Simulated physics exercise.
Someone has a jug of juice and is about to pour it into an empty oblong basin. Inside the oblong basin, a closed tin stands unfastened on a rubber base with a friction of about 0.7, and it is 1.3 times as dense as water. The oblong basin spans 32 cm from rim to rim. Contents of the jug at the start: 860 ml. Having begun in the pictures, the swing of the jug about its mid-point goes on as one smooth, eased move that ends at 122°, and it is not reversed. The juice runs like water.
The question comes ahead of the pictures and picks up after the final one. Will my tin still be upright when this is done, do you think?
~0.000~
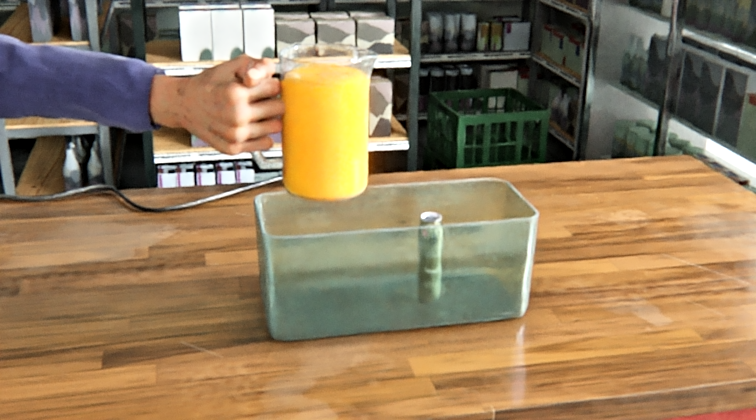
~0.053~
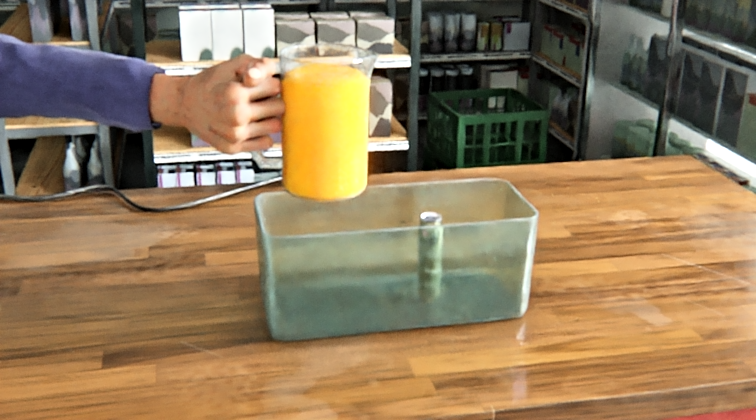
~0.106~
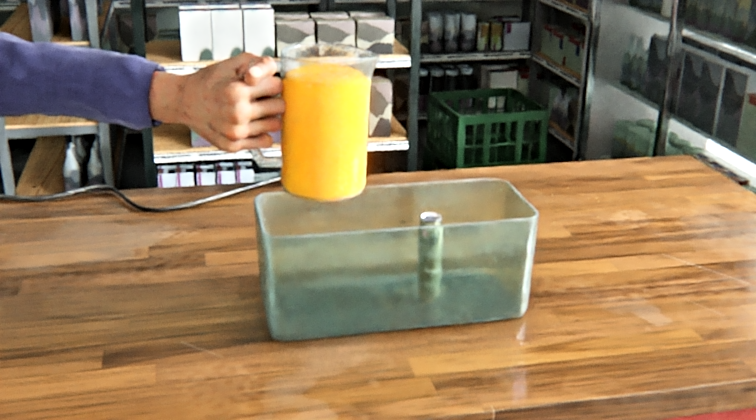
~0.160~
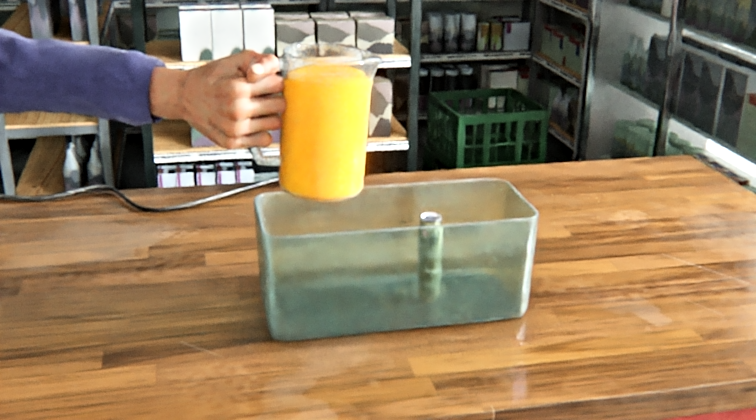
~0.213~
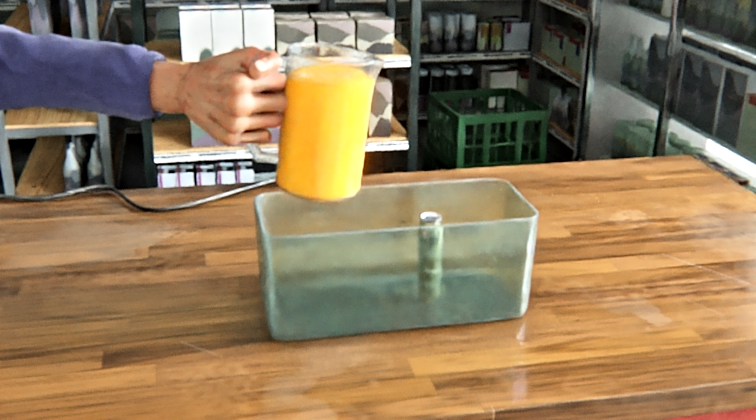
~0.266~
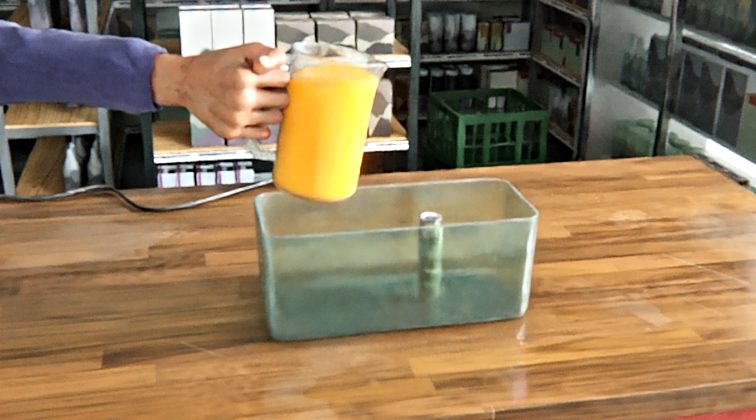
No, it will have gone over.
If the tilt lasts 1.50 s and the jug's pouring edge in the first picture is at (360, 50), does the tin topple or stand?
Then it tips over.
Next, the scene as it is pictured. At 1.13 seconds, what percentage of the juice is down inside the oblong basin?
Roughly 56 percent of it.
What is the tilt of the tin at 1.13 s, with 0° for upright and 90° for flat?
It leans about 0° from upright.
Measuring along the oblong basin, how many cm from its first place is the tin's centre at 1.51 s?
About 6 cm.
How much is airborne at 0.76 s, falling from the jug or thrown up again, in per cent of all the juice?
Around 10 in a hundred.
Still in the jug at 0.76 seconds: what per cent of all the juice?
Still held: Roughly 88 % of the total.
By 0.76 s the tilt is 68° and 88 per cent is still to pour; the tin stands where it began.
By 1.13 s the tilt is 109° and 30 per cent is still to pour; the tin stands where it began.
By 1.51 s the tilt is 122° and 0 per cent is still to pour; the tin lies on its side.
By 1.93 s the tilt is 122° and 0 per cent is still to pour; the tin lies on its side.
At rest the tin lies on its side.
